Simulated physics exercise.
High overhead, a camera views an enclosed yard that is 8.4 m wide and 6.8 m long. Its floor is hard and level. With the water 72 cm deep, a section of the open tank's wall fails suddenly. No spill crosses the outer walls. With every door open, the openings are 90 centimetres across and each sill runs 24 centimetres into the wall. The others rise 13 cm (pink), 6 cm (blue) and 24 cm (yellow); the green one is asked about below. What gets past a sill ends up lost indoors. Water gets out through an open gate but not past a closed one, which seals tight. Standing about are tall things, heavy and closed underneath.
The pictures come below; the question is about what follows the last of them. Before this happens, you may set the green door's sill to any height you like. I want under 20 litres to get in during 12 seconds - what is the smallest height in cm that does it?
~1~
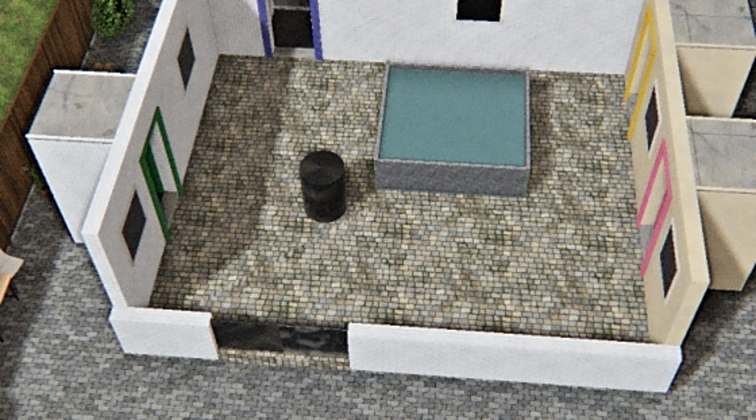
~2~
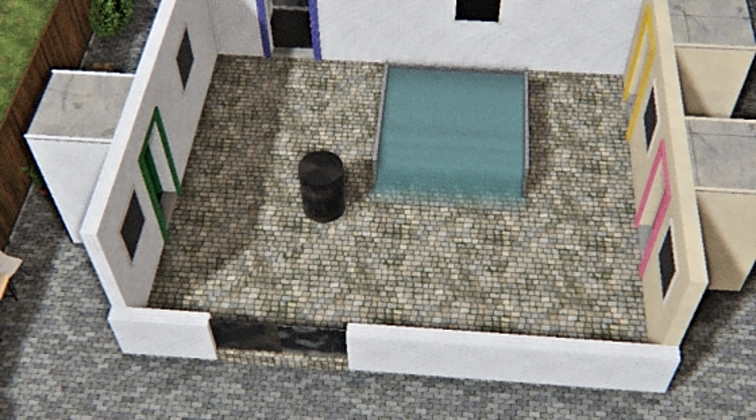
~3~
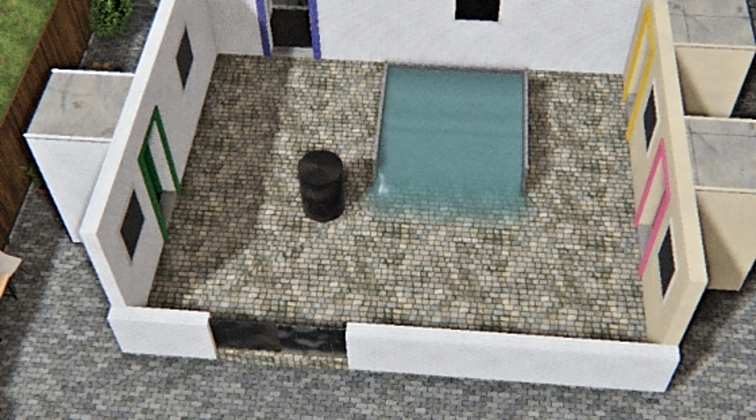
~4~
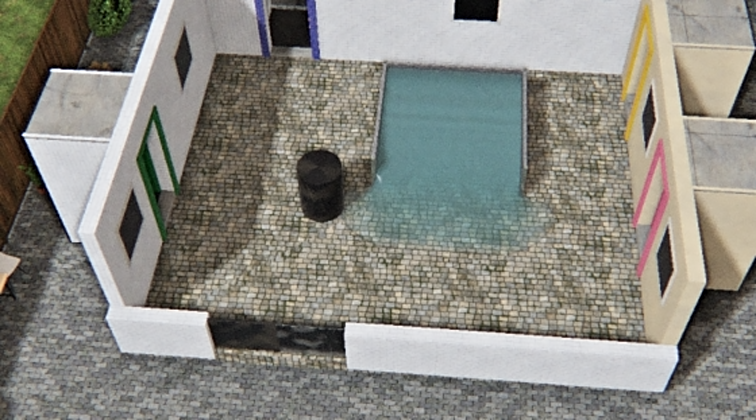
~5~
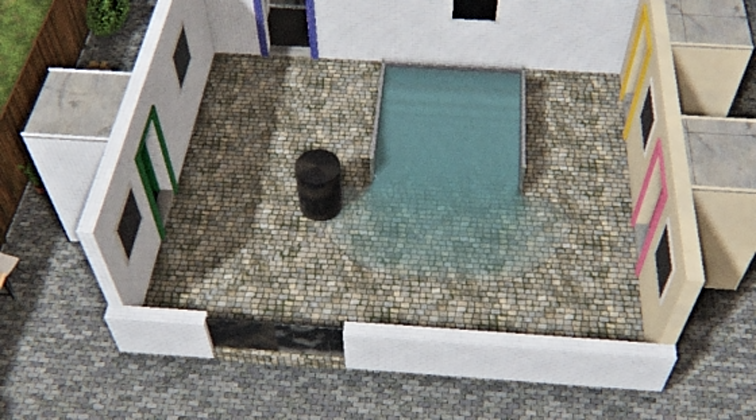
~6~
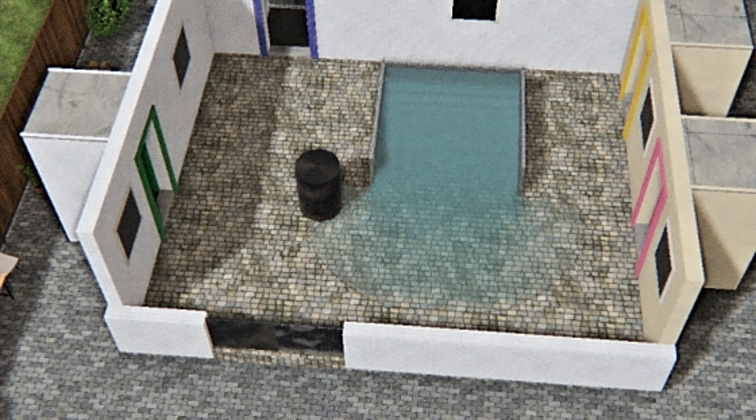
You would need about 10 cm.
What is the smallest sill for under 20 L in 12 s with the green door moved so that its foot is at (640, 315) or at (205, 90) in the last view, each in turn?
First place around 28 cm, second around 9.0 cm.
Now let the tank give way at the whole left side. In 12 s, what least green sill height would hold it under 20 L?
At least roughly 19 centimetres tall.
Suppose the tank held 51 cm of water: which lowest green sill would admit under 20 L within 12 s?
Something near 6.5 cm should do.
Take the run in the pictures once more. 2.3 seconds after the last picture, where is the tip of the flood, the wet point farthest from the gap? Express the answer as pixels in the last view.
Lab note: Front tip approx. at (136, 332).
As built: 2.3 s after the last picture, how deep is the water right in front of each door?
Lab note, cm: Pink 3; blue 0; yellow 0; green 0.
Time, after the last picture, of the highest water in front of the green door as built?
At roughly 4.0 s.
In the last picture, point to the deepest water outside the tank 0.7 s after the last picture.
Around pixel (428, 354).
Then, 0.7 s after the last picture water covers 35 % of the floor, deepest (44 cm) near (428, 354); it has not reached the green door.
Then, 2.3 s after the last picture water covers 45 % of the floor, deepest (48 cm) near (641, 369); it has not reached the green door.
Then, 11.3 s after the last picture water covers 100 % of the floor, deepest (17 cm) near (561, 75); 7 cm at the green door, 3 litres in over its 14 cm sill.
At the green door as built, the water peaked near 16 cm, 4.1 s after the last picture.
Run again over the same 12 s with other heights there, 35 litres in over 8.5 cm, 14 litres over 11 cm. The limit of 20 litres is kept from about 10 cm up.
